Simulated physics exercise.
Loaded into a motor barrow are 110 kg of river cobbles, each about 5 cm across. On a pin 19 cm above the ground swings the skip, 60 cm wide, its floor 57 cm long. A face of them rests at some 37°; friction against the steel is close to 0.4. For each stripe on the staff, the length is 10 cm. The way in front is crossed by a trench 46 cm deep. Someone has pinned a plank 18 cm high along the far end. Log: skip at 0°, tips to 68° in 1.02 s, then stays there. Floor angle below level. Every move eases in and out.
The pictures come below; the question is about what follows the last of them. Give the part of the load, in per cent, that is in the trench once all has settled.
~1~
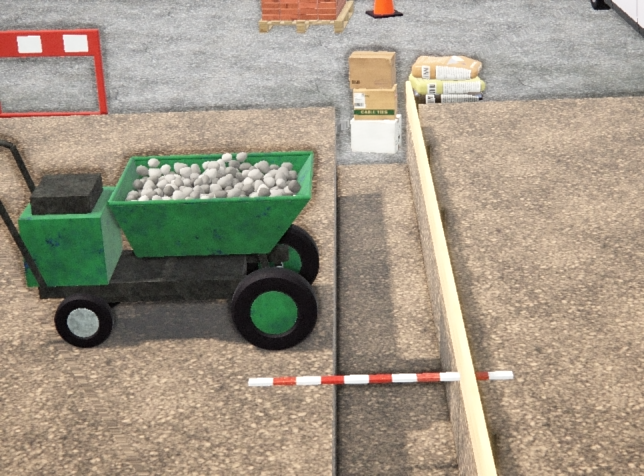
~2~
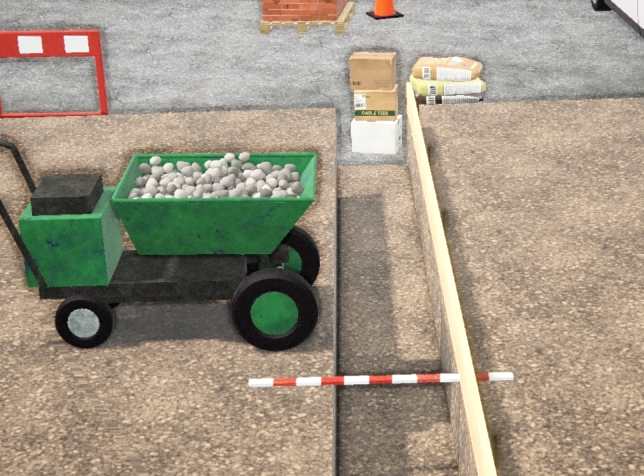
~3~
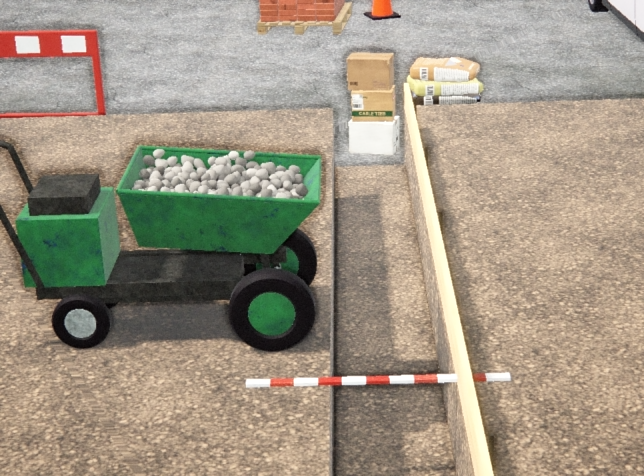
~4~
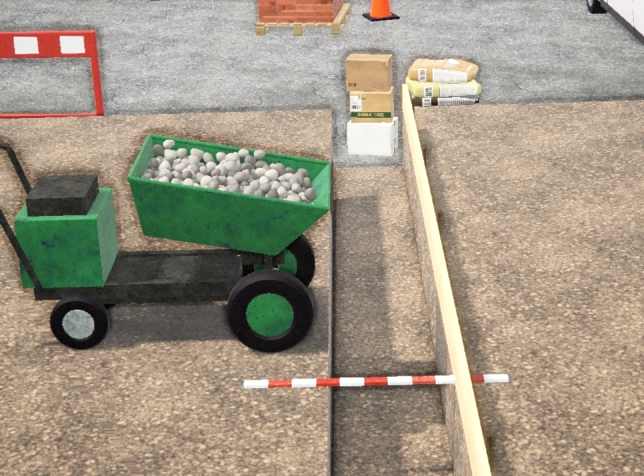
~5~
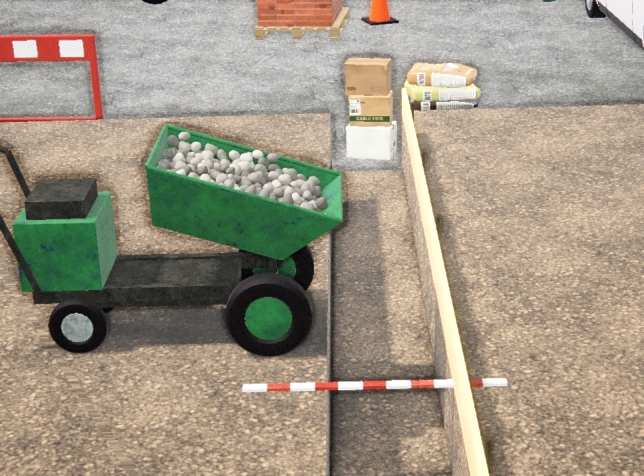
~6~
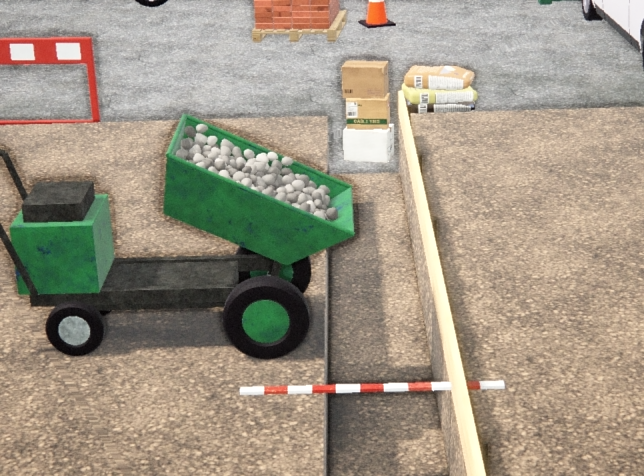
Close to 86 in a hundred.
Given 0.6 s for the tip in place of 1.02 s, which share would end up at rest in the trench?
That works out at about 70 in a hundred.
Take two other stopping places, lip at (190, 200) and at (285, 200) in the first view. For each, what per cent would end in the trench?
Around 75% for the first place and 100% for the second.
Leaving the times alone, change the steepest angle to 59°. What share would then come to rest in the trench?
About 60 per cent would end up in the trench.
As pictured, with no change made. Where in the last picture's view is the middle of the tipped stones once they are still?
At about pixel (411, 403) in the last view.
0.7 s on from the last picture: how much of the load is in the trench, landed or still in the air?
30 per cent, give or take.
Then, 0.3 s after the last picture the floor is at 57°, 100 % in the skip; the foremost stones are at (383, 263).
Then, 0.7 s after the last picture the floor is at 68°, 67 % in the skip, 29 % in the trench, 5 % past the trench; the foremost stones are at (460, 287).
Then, 1.0 s after the last picture the floor is at 68°, 29 % in the skip, 56 % in the trench, 14 % past the trench; the foremost stones are at (585, 326).
Then, 3.0 s after the last picture the floor is at 68°, 0 % in the skip, 86 % in the trench, 14 % past the trench; the foremost stones are past the picture's edge.
